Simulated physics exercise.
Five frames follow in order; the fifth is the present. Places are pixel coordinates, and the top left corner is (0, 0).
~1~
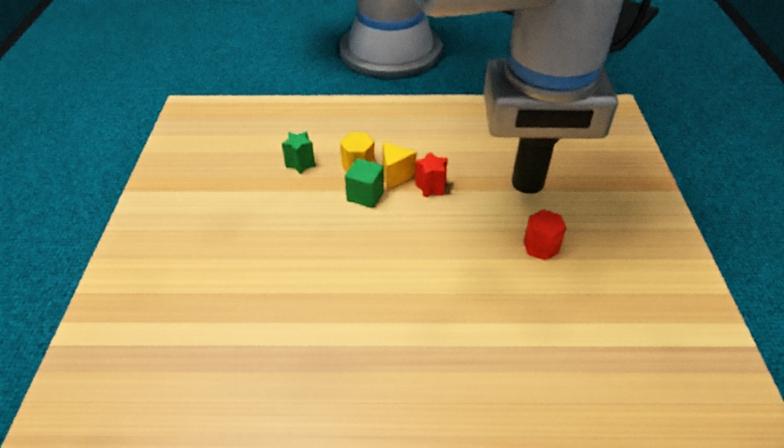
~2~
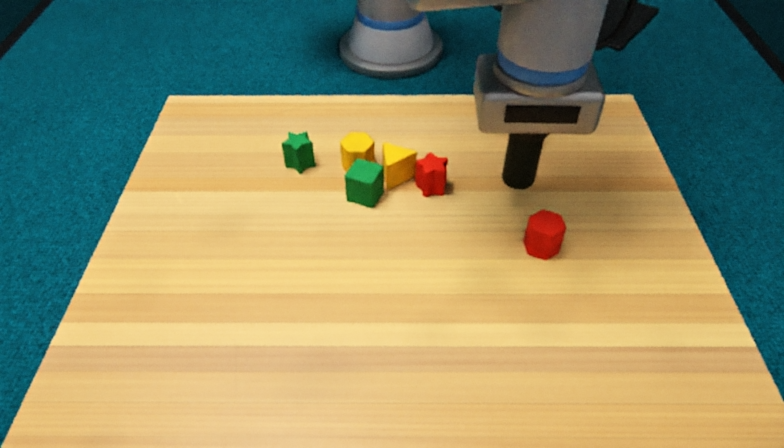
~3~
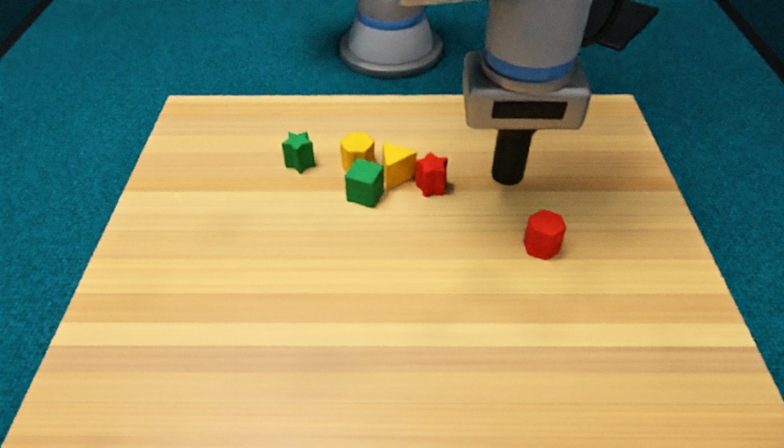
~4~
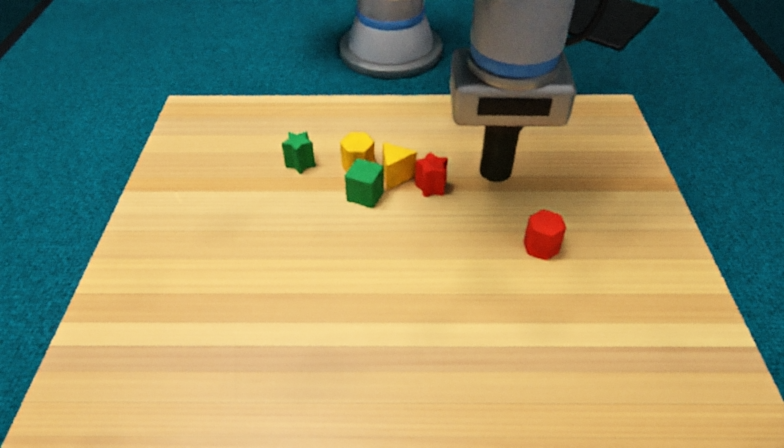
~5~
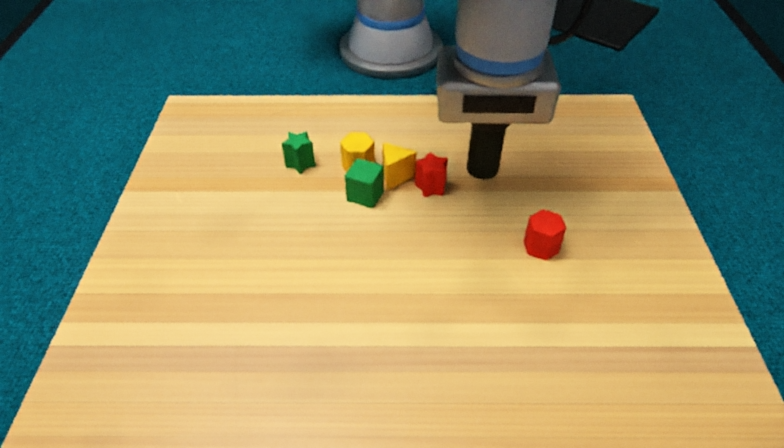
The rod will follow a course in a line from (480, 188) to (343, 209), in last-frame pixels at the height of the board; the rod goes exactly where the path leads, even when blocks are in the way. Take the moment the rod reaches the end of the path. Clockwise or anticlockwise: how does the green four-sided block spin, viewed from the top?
The green four-sided block rotates counterclockwise.
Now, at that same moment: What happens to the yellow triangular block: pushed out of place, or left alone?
It is moved from its place.
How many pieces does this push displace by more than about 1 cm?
By the end, three or more blocks will have moved.
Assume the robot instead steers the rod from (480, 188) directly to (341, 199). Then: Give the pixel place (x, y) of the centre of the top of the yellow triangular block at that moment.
In the picture, it is at (380, 144).
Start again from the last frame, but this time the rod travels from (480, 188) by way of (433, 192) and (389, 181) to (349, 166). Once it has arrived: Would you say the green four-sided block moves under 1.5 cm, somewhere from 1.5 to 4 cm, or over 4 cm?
Shift: 1.5 to 4 cm.
On the path given first. One third of the way, rod (434, 177); yellow triangular block (391, 151); red star (409, 163), turned 10° clockwise.
Two thirds of the way, rod (389, 184); green four-sided block (341, 167), turned 35° anticlockwise; yellow triangular block (381, 145), turned 35° clockwise; red star (373, 162), turned 45° clockwise.
At the end, rod (341, 191); yellow hexagonal block (354, 139); green four-sided block (330, 165), turned 45° anticlockwise; yellow triangular block (381, 145), turned 40° clockwise; red star (363, 162), turned 80° clockwise.
